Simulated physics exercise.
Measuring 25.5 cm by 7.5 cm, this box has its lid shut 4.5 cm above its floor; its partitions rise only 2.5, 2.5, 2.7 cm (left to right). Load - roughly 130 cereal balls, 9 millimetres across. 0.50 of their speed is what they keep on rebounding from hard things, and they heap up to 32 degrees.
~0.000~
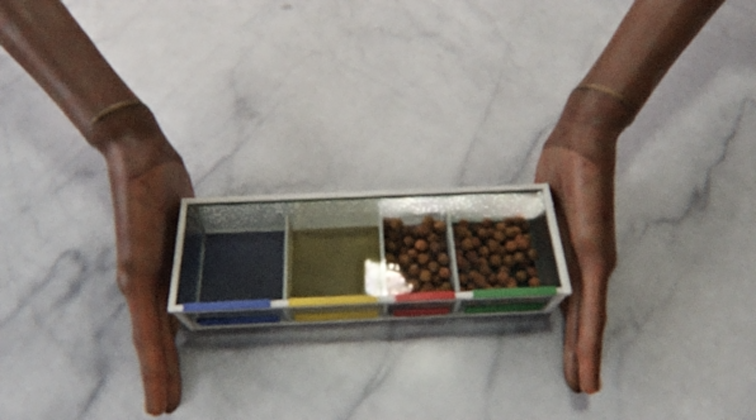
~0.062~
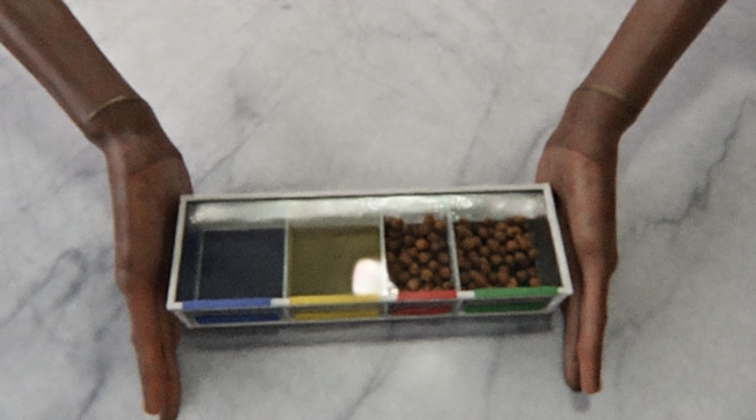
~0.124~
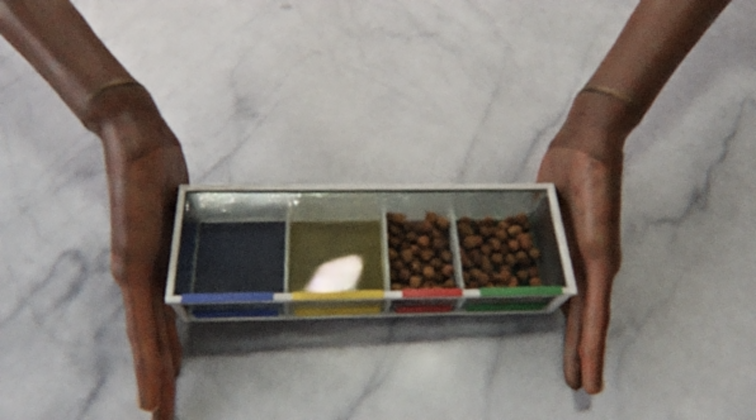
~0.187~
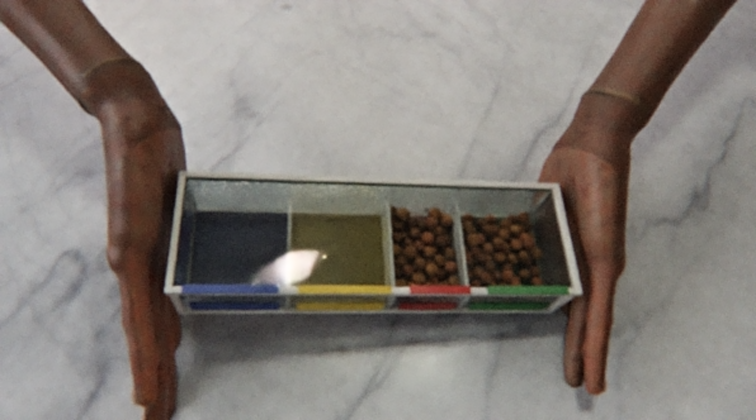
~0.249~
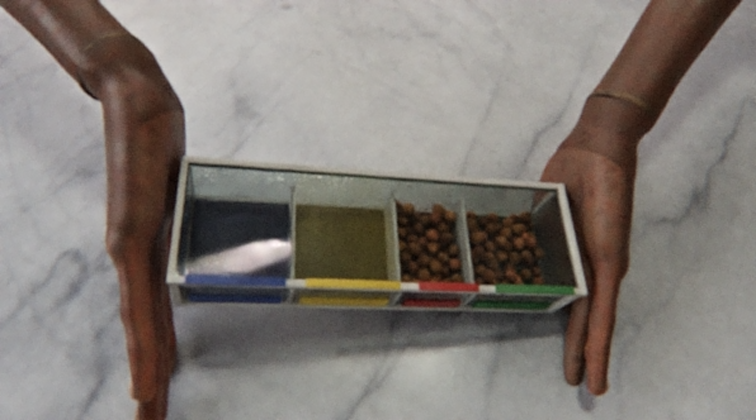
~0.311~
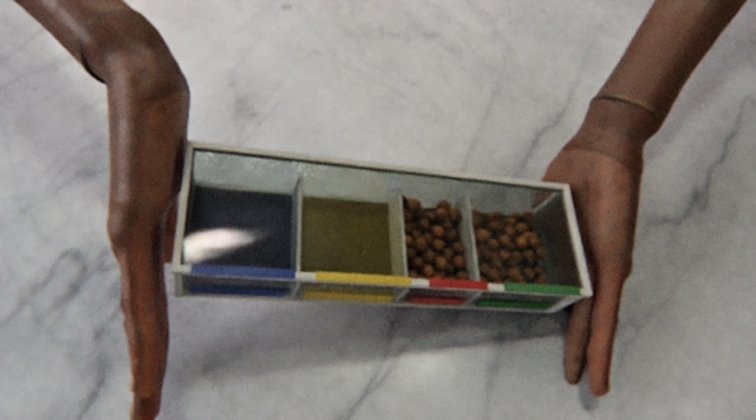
Two hands hold a divided box of brown balls and tilt it, raising its left end.
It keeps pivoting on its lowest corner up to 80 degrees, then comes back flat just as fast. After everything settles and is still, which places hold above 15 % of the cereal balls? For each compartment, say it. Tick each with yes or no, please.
Red compartment - yes; blue compartment - no; green compartment - yes; yellow compartment - no.
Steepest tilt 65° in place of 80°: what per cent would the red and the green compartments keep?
With that change, red ends at 50 percent while green ends at 50 percent.
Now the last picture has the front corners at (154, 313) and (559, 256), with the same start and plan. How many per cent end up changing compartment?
Then about 25 per cent.
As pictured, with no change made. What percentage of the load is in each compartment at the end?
Final shares in percent: Red 45, blue 0, green 55, yellow 0.
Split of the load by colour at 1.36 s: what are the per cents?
Red 45, blue 0, green 55, yellow 0.
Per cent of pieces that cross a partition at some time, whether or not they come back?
5 per cent, give or take.
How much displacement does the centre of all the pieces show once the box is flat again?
I'd put it at close to 1.5 cm.
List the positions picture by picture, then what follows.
The first frame shows box tilt 0 degrees, front corners at (176, 306) and (563, 289); red 50 %, green 50 %.
The second frame shows box tilt 1 degrees, front corners at (175, 304) and (565, 289).
The third frame shows box tilt 4 degrees, front corners at (173, 297) and (569, 289), lowest corner right front.
The fourth frame shows box tilt 8 degrees, front corners at (173, 287) and (574, 289), lowest corner right front.
The fifth frame shows box tilt 13 degrees, front corners at (175, 277) and (579, 290), lowest corner right front.
The sixth frame shows box tilt 17 degrees, front corners at (180, 266) and (584, 290), lowest corner right front; red 50 %, green 50 %. The box's pace is about 65 degrees a second.
After 1.36 s, tilt 80 degrees; red 45 %, green 55 %.
After 2.07 s, tilt 35 degrees; red 45 %, green 55 %.
After 2.80 s, tilt 0 degrees; red 45 %, green 55 %.
By 3.1 s all is still; red 45 %, blue 0 %, green 55 %, yellow 0 %.
